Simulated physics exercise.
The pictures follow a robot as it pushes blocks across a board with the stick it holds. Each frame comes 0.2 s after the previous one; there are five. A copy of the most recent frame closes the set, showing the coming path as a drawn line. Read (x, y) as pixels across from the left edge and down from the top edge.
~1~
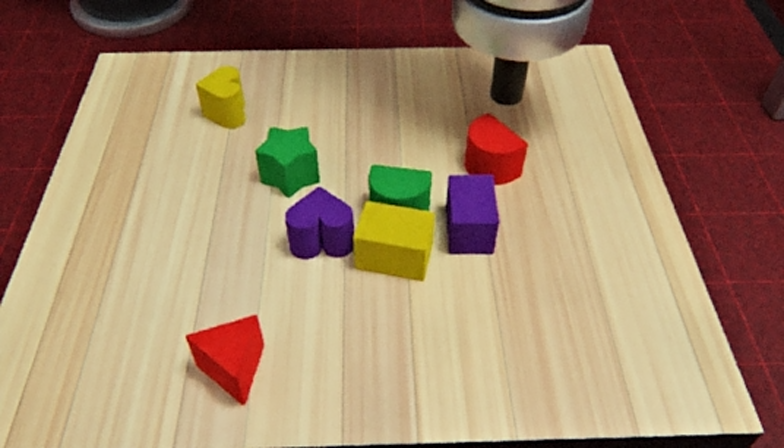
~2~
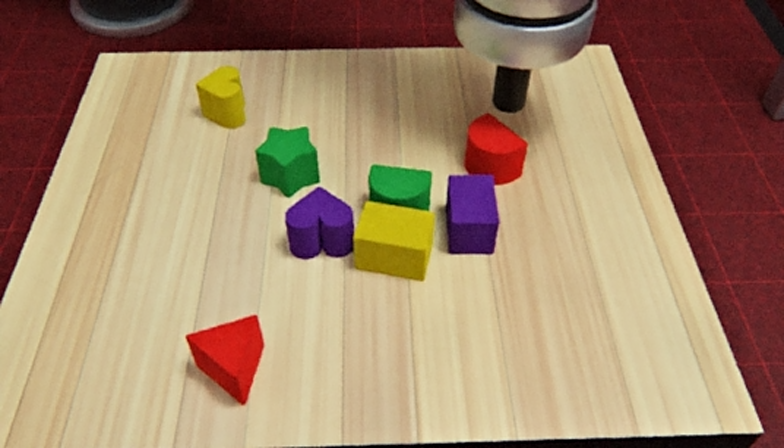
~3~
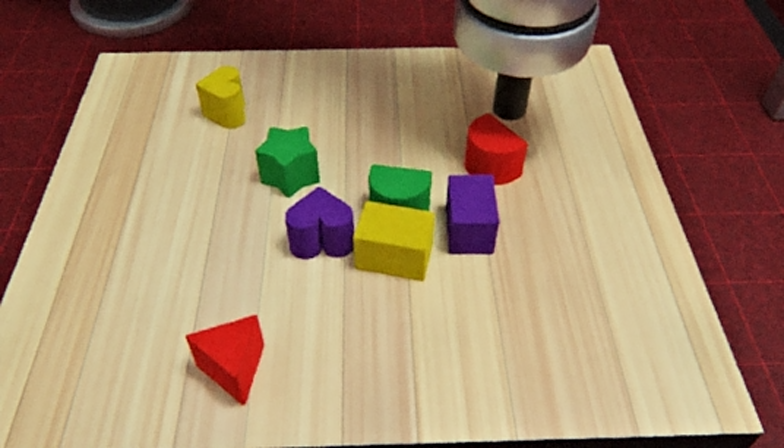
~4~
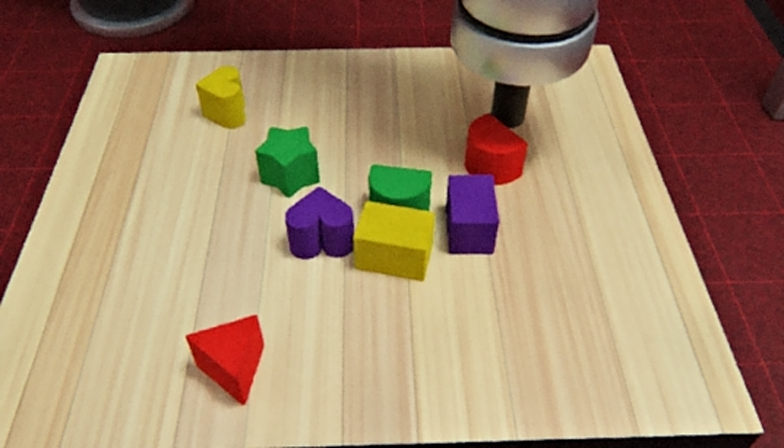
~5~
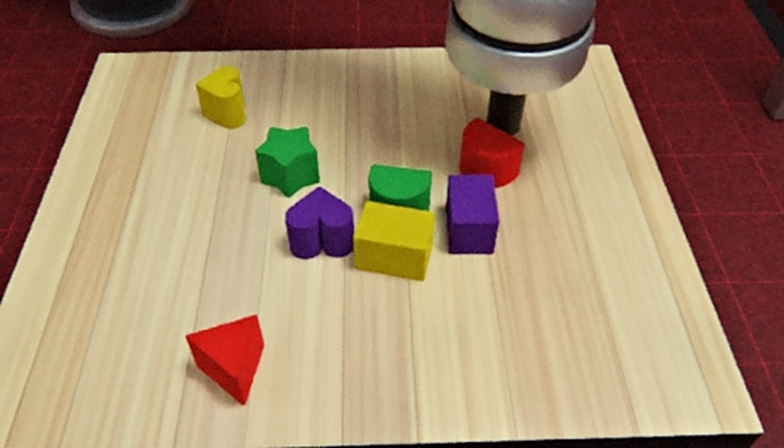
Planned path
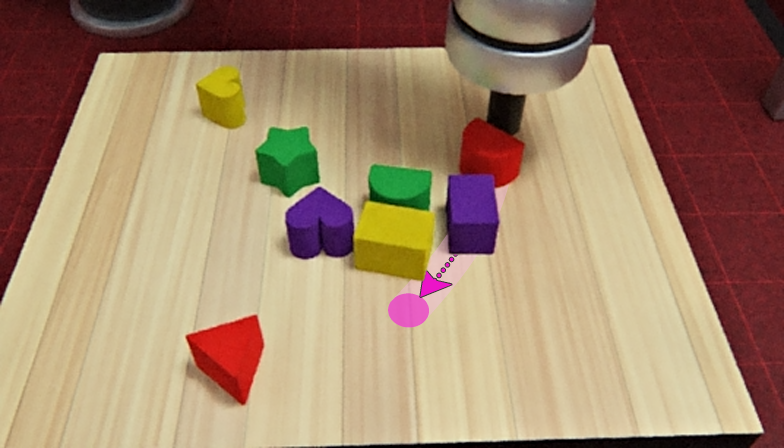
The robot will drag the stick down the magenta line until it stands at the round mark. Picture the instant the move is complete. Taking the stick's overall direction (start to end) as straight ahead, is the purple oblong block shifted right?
The answer is no.
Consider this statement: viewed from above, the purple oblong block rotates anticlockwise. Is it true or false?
My answer: True.
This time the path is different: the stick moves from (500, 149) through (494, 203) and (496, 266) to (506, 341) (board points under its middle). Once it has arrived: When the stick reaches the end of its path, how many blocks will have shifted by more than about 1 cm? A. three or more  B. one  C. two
The answer is C.
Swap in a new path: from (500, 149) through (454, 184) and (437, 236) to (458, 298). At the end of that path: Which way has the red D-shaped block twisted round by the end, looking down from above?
From overhead, anticlockwise.
Path on the board, from (500, 149) through (473, 226) to (409, 310).
What follows on the original path. One third of the way, stick at (488, 177); purple oblong block at (461, 237), turned 15° clockwise; red D-shaped block at (474, 193), turned 15° anticlockwise.
Two thirds of the way, stick at (457, 233); yellow oblong block at (371, 243), turned 45° clockwise; purple oblong block at (437, 307), turned 15° clockwise; red D-shaped block at (445, 254), turned 25° anticlockwise.
At the end, stick at (409, 288); yellow oblong block at (354, 258), turned 100° clockwise; green D-shaped block in place; purple oblong block at (412, 378), turned 20° anticlockwise; red D-shaped block at (397, 315), turned 30° anticlockwise.
